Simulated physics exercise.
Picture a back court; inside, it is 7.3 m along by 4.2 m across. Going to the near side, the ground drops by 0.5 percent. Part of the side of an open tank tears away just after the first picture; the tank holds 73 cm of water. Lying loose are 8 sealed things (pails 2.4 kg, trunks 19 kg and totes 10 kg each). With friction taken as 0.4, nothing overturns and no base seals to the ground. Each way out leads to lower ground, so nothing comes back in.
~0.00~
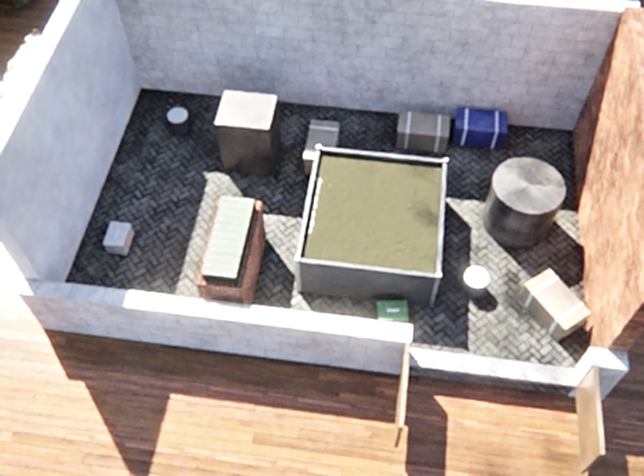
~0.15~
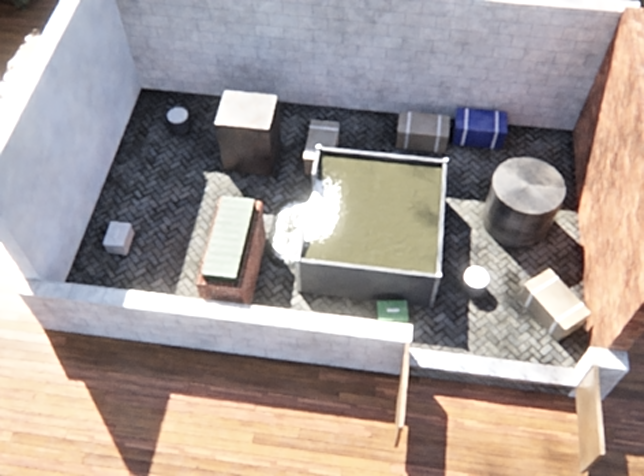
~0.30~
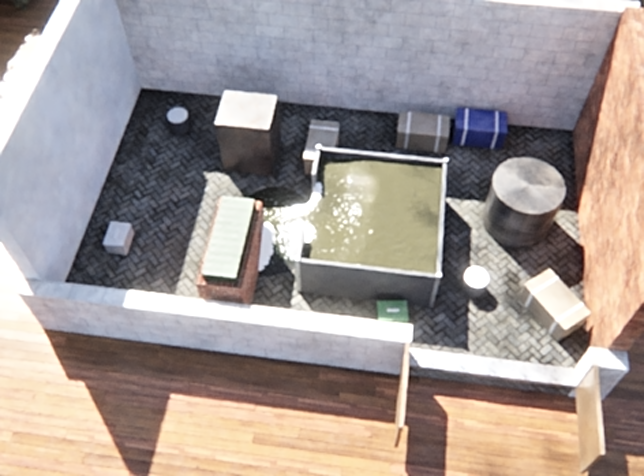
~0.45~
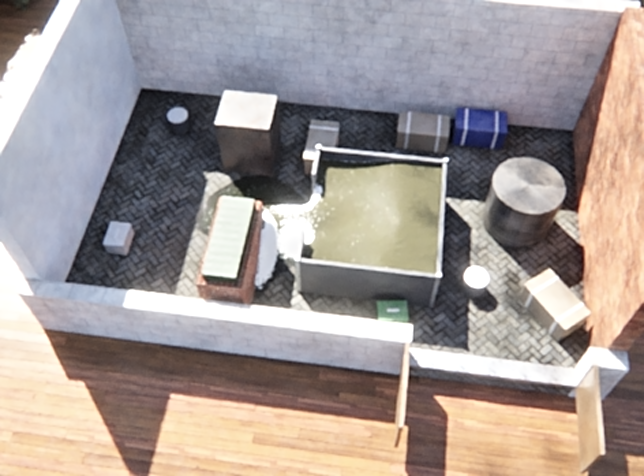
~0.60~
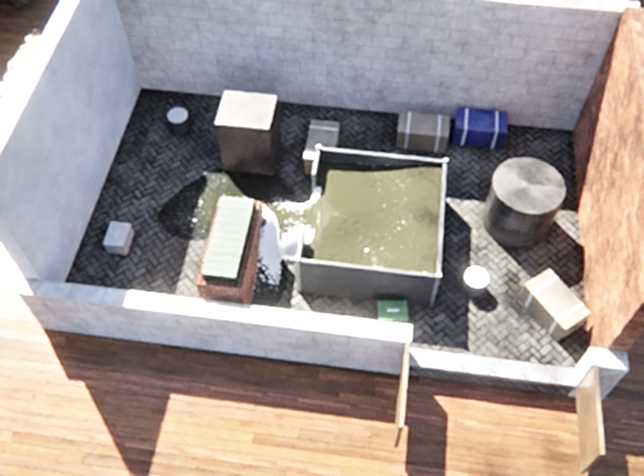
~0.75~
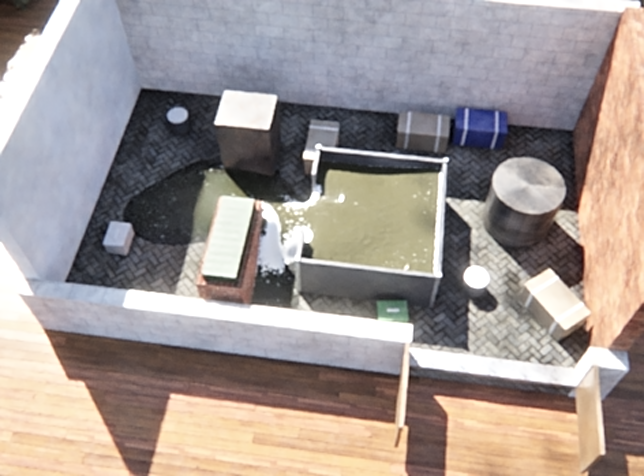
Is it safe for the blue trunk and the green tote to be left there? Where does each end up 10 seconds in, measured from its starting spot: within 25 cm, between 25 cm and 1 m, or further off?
Result: I'd say the blue trunk goes a long distance, I'd say the green tote goes a long distance.
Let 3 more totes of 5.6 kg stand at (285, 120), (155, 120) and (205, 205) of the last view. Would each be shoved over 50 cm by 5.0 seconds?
Spot by spot, in turn: Exceeds it, exceeds it, exceeds it.
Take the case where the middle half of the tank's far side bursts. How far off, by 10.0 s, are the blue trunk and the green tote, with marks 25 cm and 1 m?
Blue trunk: Displaced far; green tote: Essentially stationary.
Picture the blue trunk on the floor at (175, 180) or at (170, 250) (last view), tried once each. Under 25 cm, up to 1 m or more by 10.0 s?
Swept far; moved partway.
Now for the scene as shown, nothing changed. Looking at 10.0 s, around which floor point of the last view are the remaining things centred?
(451, 208).
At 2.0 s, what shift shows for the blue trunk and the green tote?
About 0 cm and 50 cm, respectively.
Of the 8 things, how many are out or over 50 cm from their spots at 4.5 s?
Count: 3.
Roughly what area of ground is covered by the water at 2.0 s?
That flooded area is roughly 15 m2.
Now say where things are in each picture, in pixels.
In the first picture, the blue trunk at (482, 120), on the bottom; the green tote at (393, 310), on the bottom; 3.4 m2 under water; 0 of 8 have shifted.
In the second picture, the blue trunk at (482, 120) rests on the ground; the green tote at (393, 310) rests on the ground; water covers 4.0 m2; 0 of 8 have shifted.
In the third picture, the blue trunk at (482, 120) rests on the ground; the green tote at (393, 310) rests on the ground; water covers 4.6 m2; 0 of 8 have shifted.
In the fourth picture, the blue trunk at (482, 120), on the bottom; the green tote at (393, 310), on the bottom; 5.3 m2 under water; 0 of 8 have shifted.
In the fifth picture, the blue trunk at (482, 120) rests on the ground; the green tote at (393, 310) rests on the ground; water covers 6.2 m2; 0 of 8 have shifted.
In the sixth picture, the blue trunk at (482, 120) rests on the ground; the green tote at (393, 310), on the bottom; 7.4 m2 under water; 0 of 8 have shifted.
After 2.0 s the blue trunk is near (482, 120), 0.0 m from its start, aground; the green tote is near (426, 317), 0.5 m from its start, aground; 0 of 8 are out; 0 afloat.
After 4.5 s the blue trunk is near (482, 120), 0.0 m from its start, aground; the green tote is near (569, 366), 2.3 m from its start, afloat; 0 of 8 are out; 3 afloat.
After 7.0 s the blue trunk is near (527, 148), 0.9 m from its start, aground; the green tote has gone out; 1 of 8 are out; 3 afloat.
After 10.0 s the blue trunk is near (556, 175), 1.5 m from its start, afloat; the green tote has gone out; 1 of 8 are out; 6 afloat.
